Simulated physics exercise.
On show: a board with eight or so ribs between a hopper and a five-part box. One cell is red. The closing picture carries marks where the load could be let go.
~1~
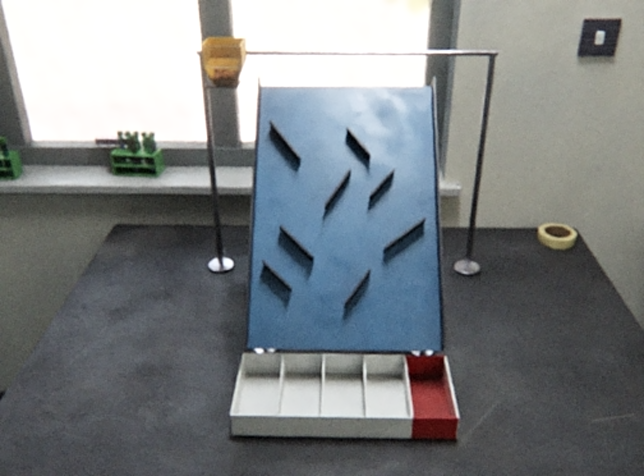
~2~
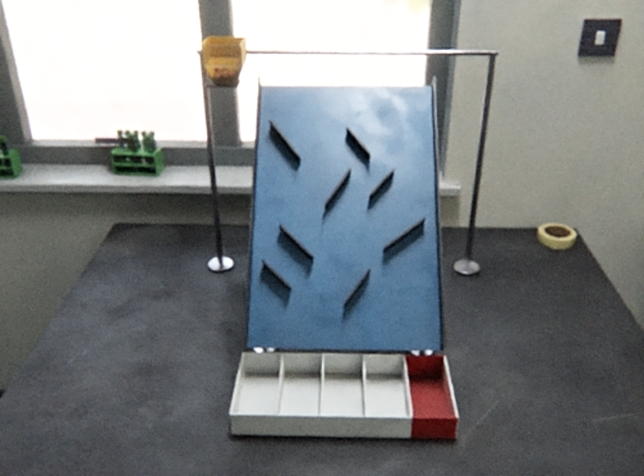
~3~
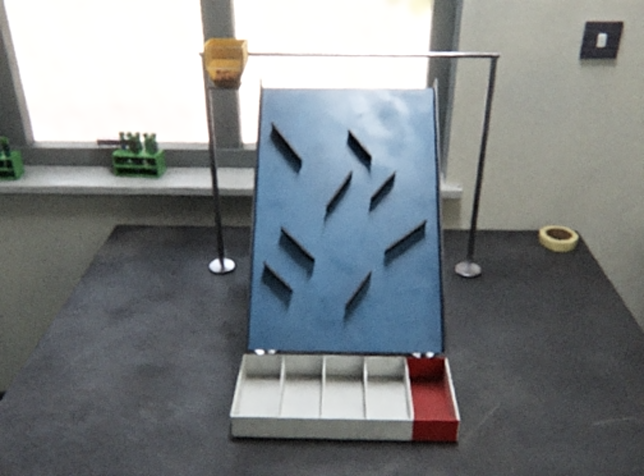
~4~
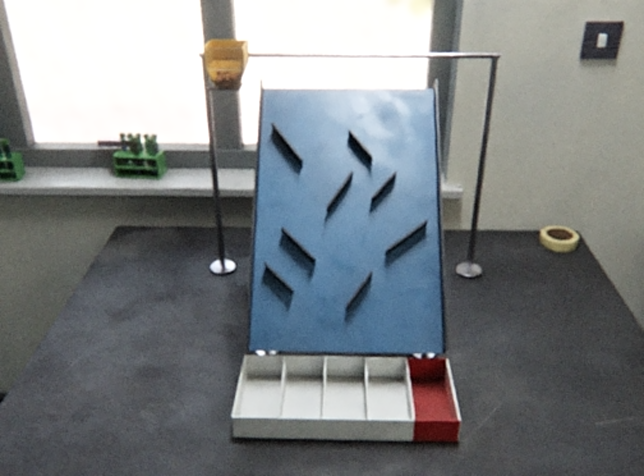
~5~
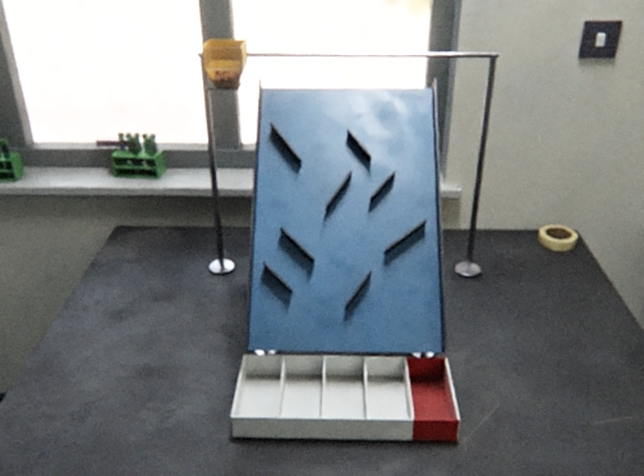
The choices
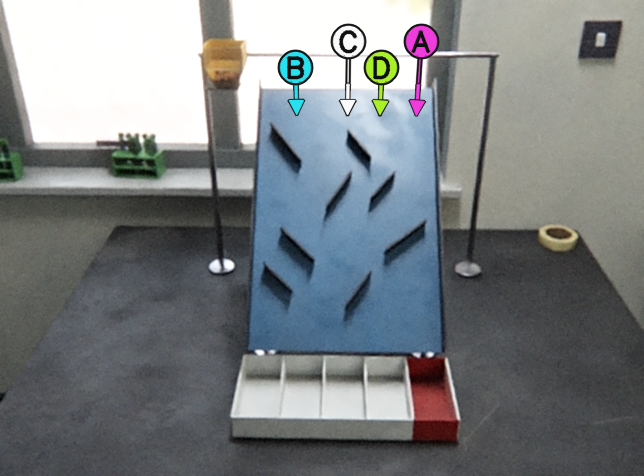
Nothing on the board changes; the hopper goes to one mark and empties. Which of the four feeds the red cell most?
It is A.
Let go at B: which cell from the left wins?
The third from the left.
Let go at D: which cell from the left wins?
The second from the left.
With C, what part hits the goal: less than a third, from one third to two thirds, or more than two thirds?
It is less than a third.
On the marked copy, mark A meets the board at (416, 110); mark B meets the board at (296, 109); mark C meets the board at (347, 109); mark D meets the board at (380, 109).
For mark A, about half in the red cell, about half in other cells, a stray few outside the box.
For mark B, none in the red cell, nearly all in other cells.
For mark C, a stray few in the red cell, nearly all in other cells.
For mark D, a small part in the red cell, most in other cells, a small part outside the box.
